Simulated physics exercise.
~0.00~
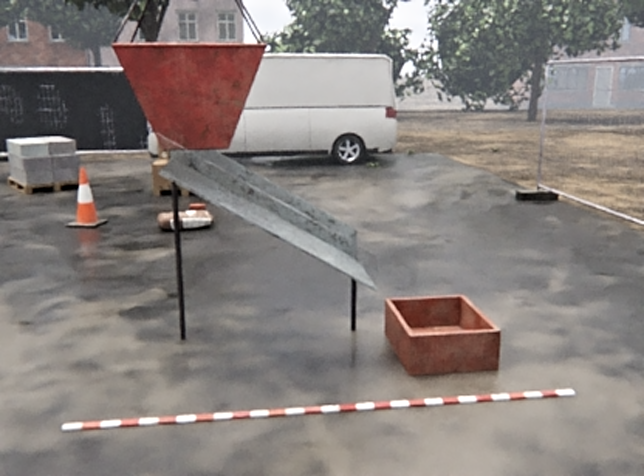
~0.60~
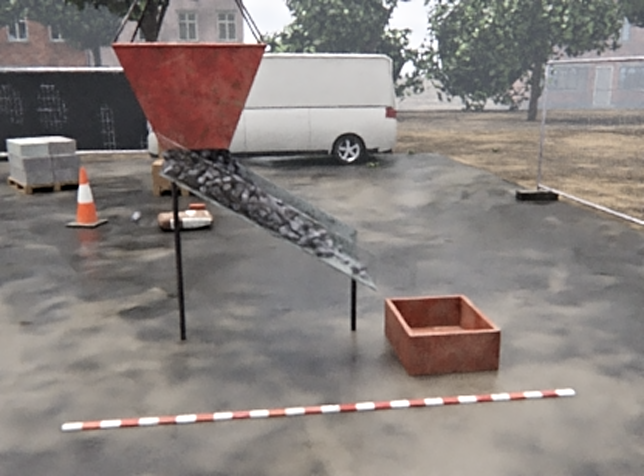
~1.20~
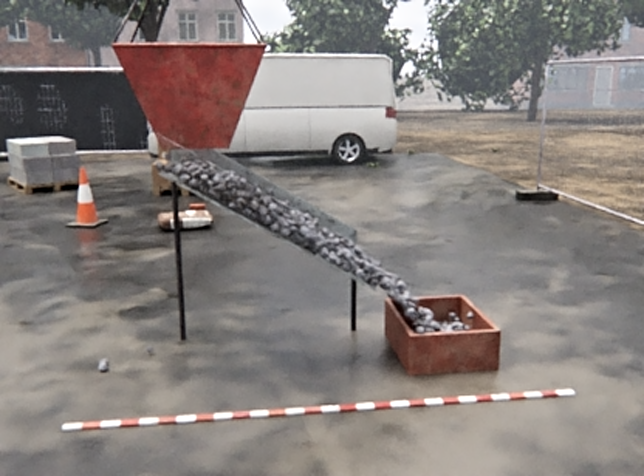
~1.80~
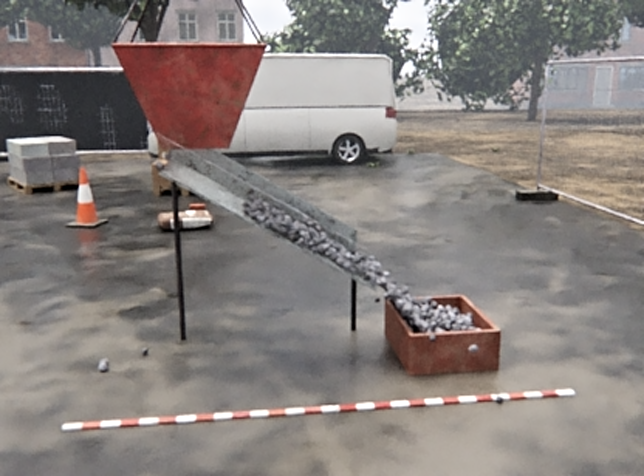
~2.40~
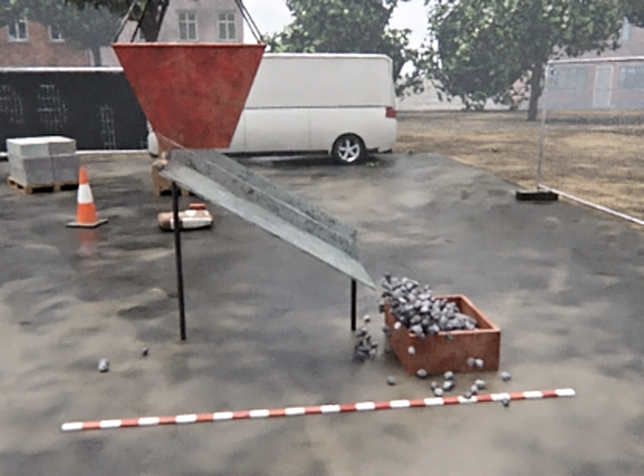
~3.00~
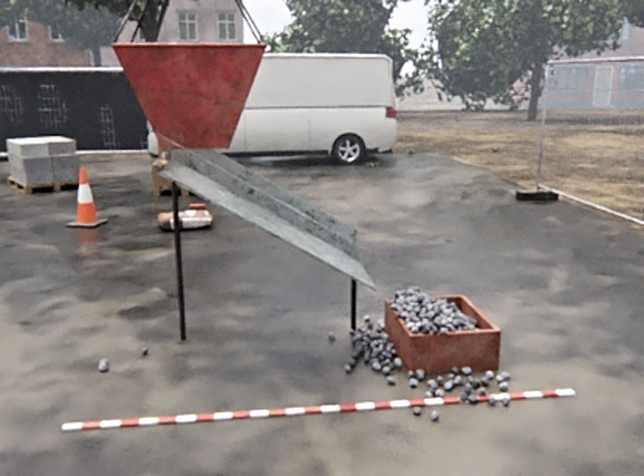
On a wet paved yard, grey stones poured from a red hopper, slid down a sloping metal chute and filled a reddish box, until the chute was empty and most lay heaped in the box, with others scattered on the ground around it.
